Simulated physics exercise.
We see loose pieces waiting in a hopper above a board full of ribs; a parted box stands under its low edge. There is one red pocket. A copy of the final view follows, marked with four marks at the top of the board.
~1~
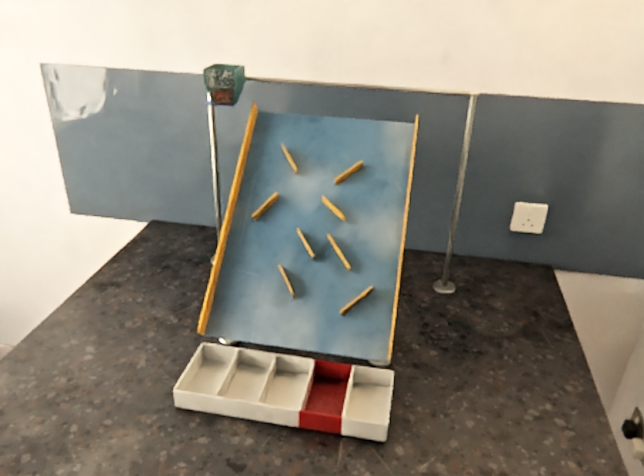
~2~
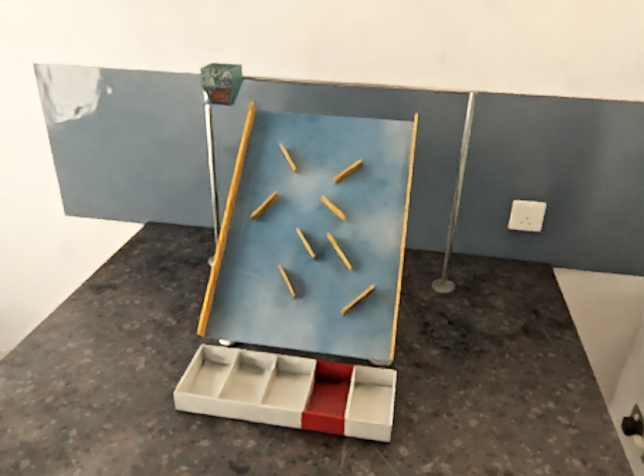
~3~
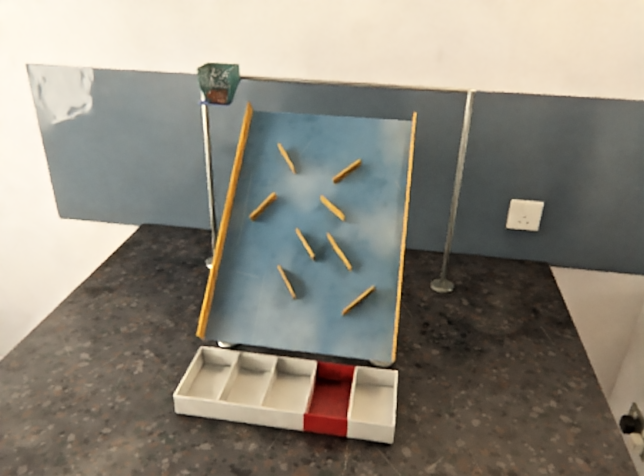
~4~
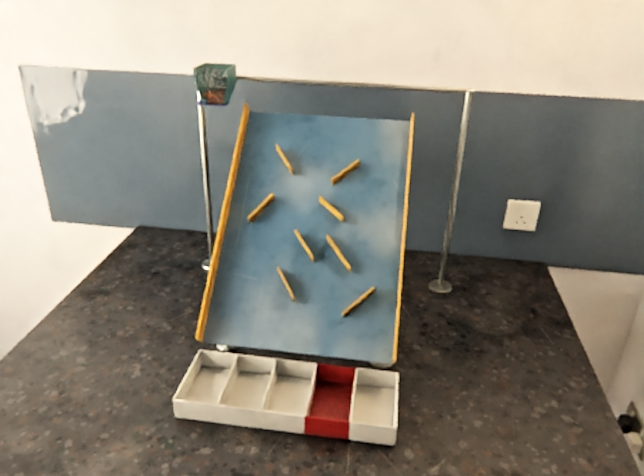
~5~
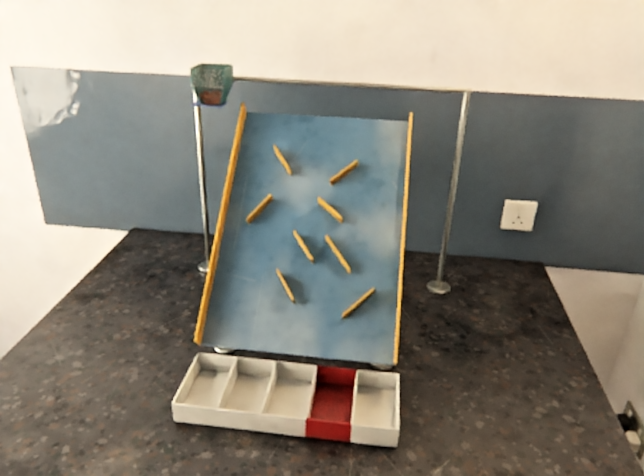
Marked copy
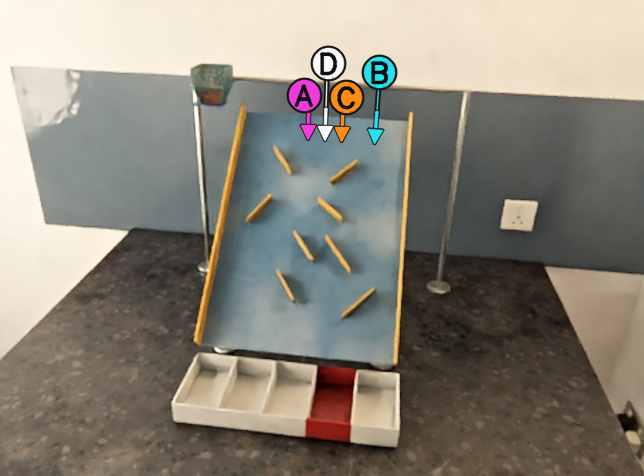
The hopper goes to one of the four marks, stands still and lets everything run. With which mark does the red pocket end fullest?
A.
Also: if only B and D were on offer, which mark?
The answer is D.
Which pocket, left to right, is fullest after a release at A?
The fourth from the left.
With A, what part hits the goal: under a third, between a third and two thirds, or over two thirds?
Between a third and two thirds.
On the marked copy, mark A meets the board at (308, 134); mark B meets the board at (374, 138); mark C meets the board at (341, 136); mark D meets the board at (325, 135).
With A, about half in the red pocket, about half in other pockets.
With B, a small part in the red pocket, nearly all in other pockets, a stray few outside the box.
With C, about a third in the red pocket, about two thirds in other pockets.
With D, about a third in the red pocket, about two thirds in other pockets, a stray few outside the box.
